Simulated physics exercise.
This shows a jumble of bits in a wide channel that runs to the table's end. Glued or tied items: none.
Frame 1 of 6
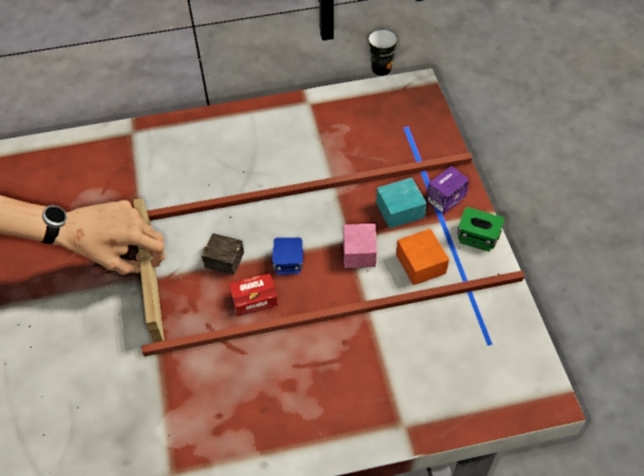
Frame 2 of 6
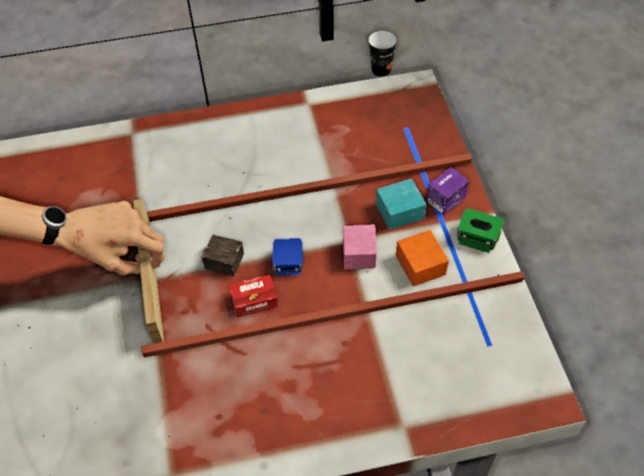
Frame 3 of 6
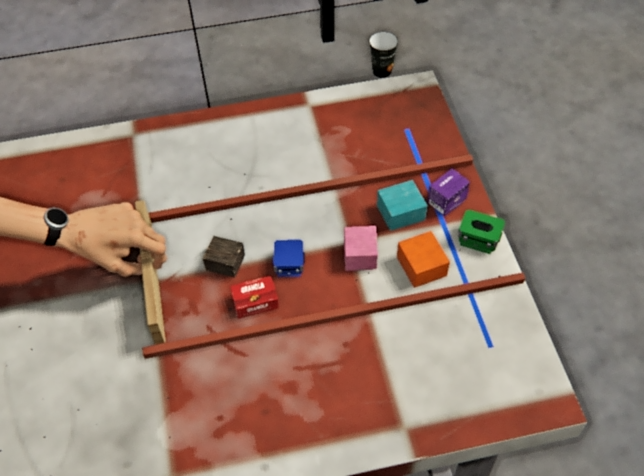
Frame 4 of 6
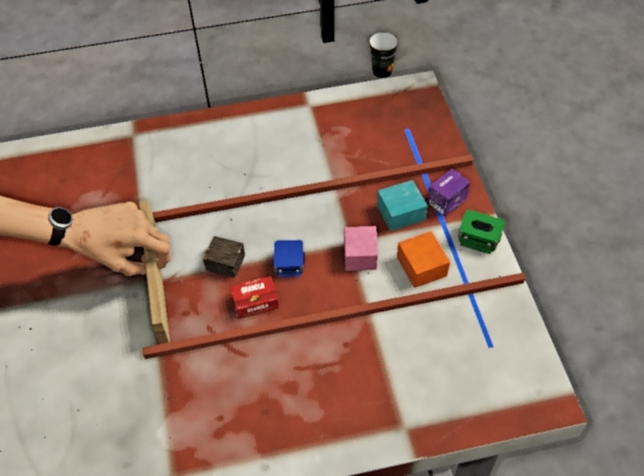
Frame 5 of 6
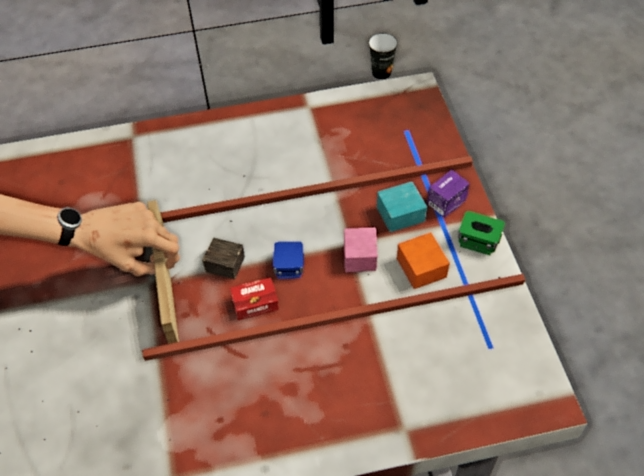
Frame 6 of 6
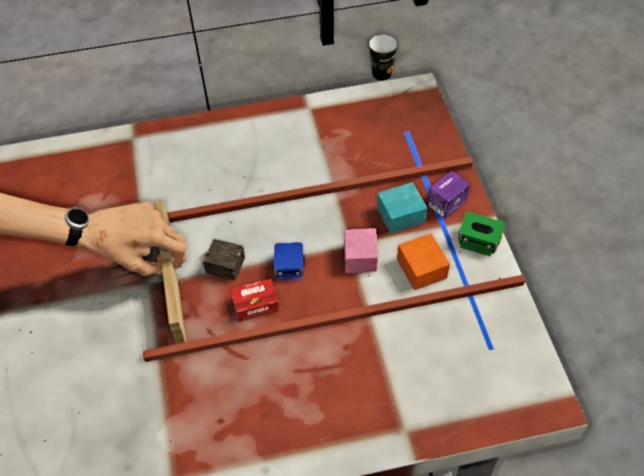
A hand wearing a dark watch slides an upright wooden board slowly to the right between two reddish rails on a red-and-white checkered table, seen from above at an angle. Ahead of it sit black, red, blue, pink, orange and turquoise blocks, with purple and green ones near a blue line at the right. The board shifts only slightly, while the blocks and view stay practically still.
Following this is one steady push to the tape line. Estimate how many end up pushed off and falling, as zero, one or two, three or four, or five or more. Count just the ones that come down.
Dropped off the end are no fewer than three and no more than four.
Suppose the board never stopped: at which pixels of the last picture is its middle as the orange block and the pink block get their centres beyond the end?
First near (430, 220), second near (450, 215).
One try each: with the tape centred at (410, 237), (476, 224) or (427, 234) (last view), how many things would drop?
Per try: 0; 5; 2.
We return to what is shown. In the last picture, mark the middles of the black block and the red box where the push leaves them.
Final positions: Near (455, 207); near (480, 261).
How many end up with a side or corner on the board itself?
So the total is 3.
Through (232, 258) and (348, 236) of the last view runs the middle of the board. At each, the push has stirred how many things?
The first number is 2, the next one 5.
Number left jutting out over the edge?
It's 2.
Soon after, none off yet; green case at rest near (481, 234); purple box at rest near (448, 195); orange block at rest near (423, 262).
Then, none off yet; green case at rest near (481, 234); purple box at rest near (448, 195); orange block moved a little near (438, 265).
Further on, none off yet; green case moved a little near (493, 226); purple box moved about its own width near (484, 191); orange block moved about its own width near (486, 255).
At rest, the number that fall off is three or four; fallen, orange block, purple box and green case.
